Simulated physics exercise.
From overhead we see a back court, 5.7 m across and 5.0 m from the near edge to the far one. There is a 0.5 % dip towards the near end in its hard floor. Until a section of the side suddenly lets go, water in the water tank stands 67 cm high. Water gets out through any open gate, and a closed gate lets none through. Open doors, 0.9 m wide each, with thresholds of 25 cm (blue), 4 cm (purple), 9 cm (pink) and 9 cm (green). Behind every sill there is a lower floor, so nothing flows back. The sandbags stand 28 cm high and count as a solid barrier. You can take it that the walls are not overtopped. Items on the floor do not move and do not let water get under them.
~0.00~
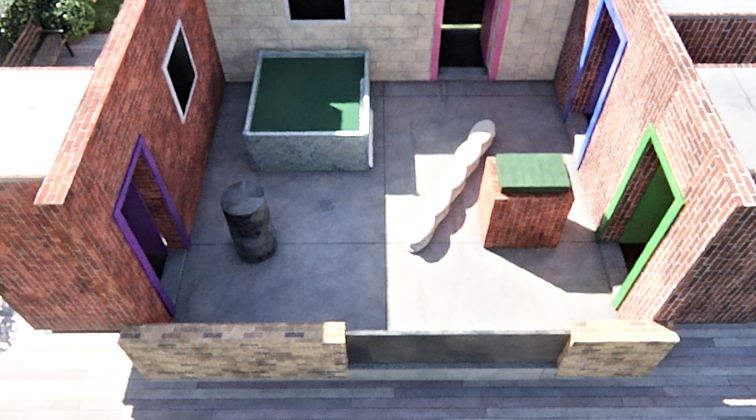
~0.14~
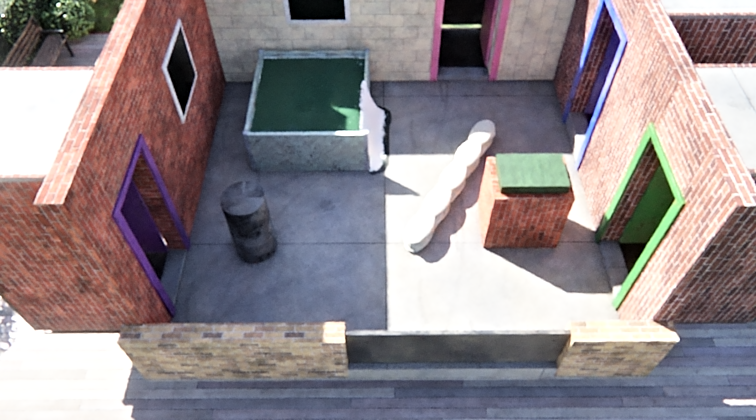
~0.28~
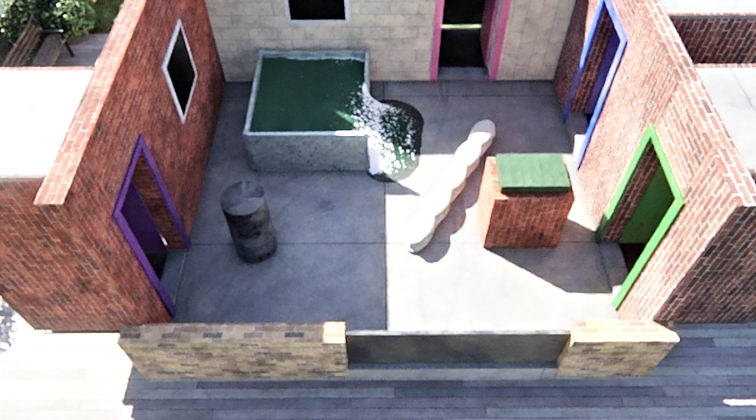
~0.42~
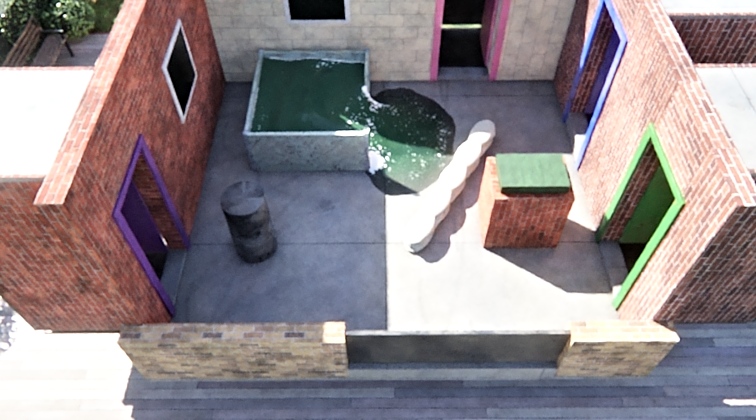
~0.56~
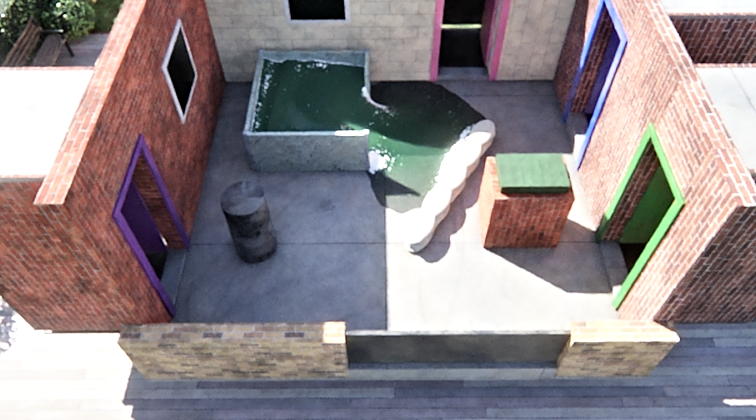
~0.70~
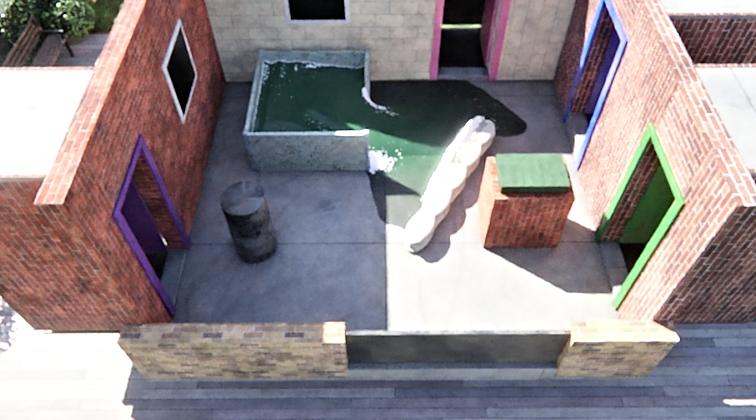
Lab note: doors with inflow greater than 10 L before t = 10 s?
The blue door will not let too much through. The purple door will let too much through. The pink door will let too much through. The green door will not let too much through.
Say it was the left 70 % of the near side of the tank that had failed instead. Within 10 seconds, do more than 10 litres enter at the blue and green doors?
With respect to that limit, blue ends up inside it, green ends up outside it.
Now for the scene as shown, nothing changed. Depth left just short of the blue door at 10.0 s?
I'd put it at around 6.0 cm deep.
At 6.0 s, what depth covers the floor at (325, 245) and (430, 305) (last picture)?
The depth comes to 2 cm at the first point and 8 cm at the second.
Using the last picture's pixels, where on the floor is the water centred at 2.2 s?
Around (405, 137).
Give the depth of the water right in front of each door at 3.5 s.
In cm: Blue 12, purple 2, pink 20, green 6.
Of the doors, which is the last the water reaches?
Result: Purple door.
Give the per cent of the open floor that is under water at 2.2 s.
Covered: Roughly 45 per cent.
After 1.4 s water covers 30 % of the floor and is deepest (50 cm) near (551, 84); blue door 5 cm at the sill, 0 L in, purple door not reached, pink door 10 cm at the sill, 0 L in, green door not reached.
After 2.2 s water covers 45 % of the floor and is deepest (38 cm) near (551, 84); blue door 19 cm at the sill, 0 L in, purple door not reached, pink door 16 cm at the sill, 24 L in, green door not reached.
After 3.5 s water covers 65 % of the floor and is deepest (32 cm) near (459, 200); blue door 12 cm at the sill, 0 L in, purple door 2 cm at the sill, 0 L in, pink door 20 cm at the sill, 125 L in, green door 6 cm at the sill, 0 L in.
After 6.0 s water covers 90 % of the floor and is deepest (16 cm) near (624, 349); blue door 9 cm at the sill, 0 L in, purple door 7 cm at the sill, 10 L in, pink door 11 cm at the sill, 190 L in, green door 5 cm at the sill, 0 L in.
After 10.0 s water covers 95 % of the floor and is deepest (12 cm) near (298, 351); blue door 6 cm at the sill, 0 L in, purple door 9 cm at the sill, 86 L in, pink door 6 cm at the sill, 197 L in, green door 7 cm at the sill, 1 L in.
